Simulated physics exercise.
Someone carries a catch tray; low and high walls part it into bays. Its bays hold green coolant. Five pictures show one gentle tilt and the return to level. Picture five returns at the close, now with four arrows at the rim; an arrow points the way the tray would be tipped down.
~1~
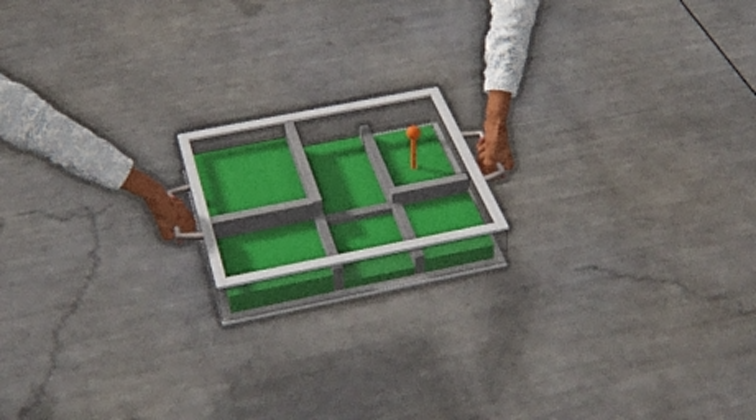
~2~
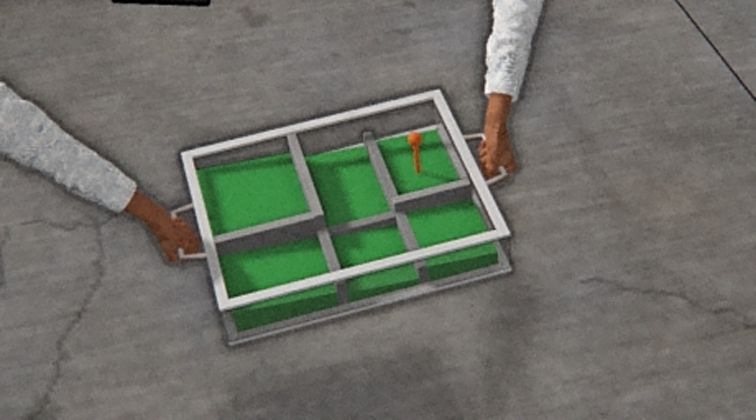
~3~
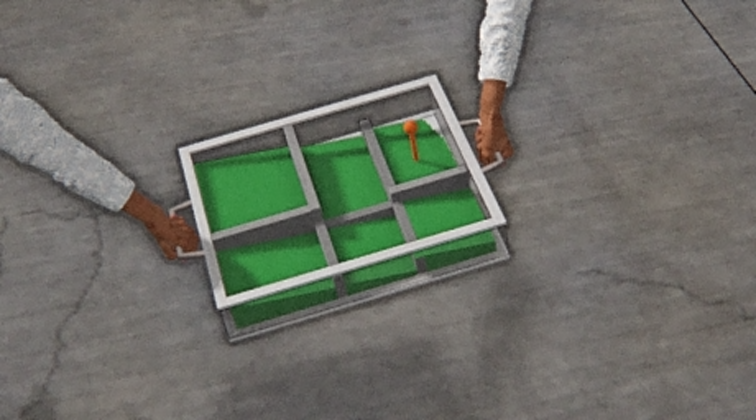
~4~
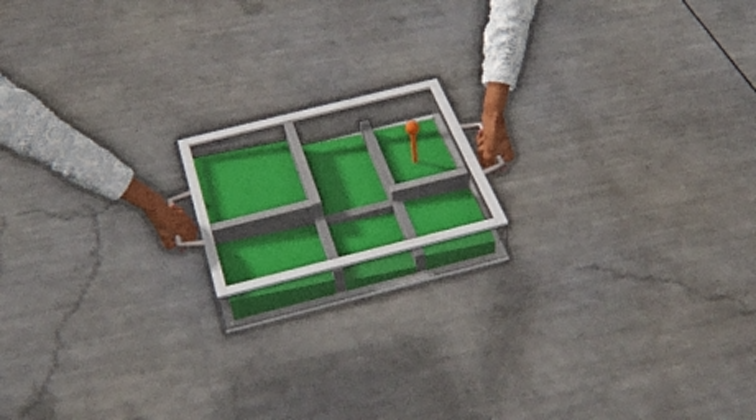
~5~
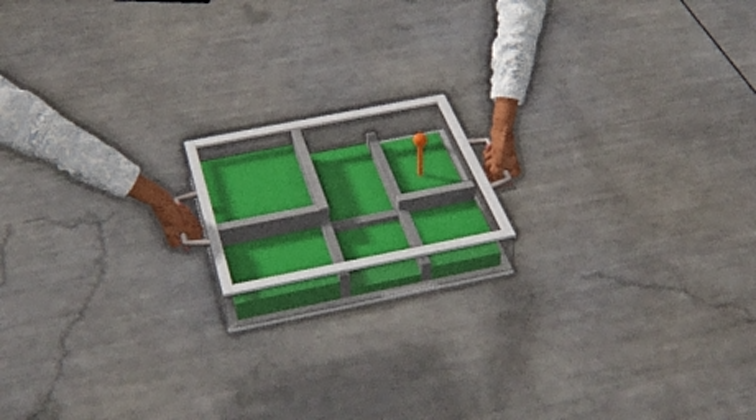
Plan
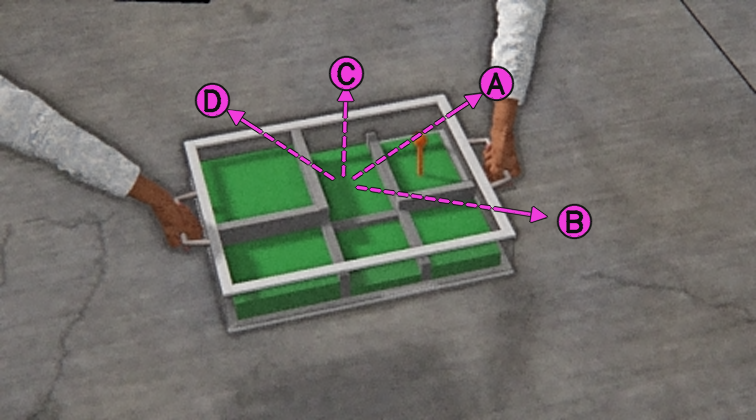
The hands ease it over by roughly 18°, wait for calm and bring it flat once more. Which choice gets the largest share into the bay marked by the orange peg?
A.
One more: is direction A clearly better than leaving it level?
Yes.
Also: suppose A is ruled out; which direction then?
That is direction C.
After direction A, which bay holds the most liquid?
The back left bay.
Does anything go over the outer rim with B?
Yes, some is lost.
On the marked copy, A ends at (476, 96); B ends at (541, 215); C ends at (345, 91); D ends at (232, 113).
With A, about 19 % of the liquid ends in the peg's bay; nothing spills.
With B, about 6 % of the liquid ends in the peg's bay; about 6 % goes over the rim.
With C, about 15 % of the liquid ends in the peg's bay; nothing spills.
With D, about 7 % of the liquid ends in the peg's bay; about 2 % goes over the rim.
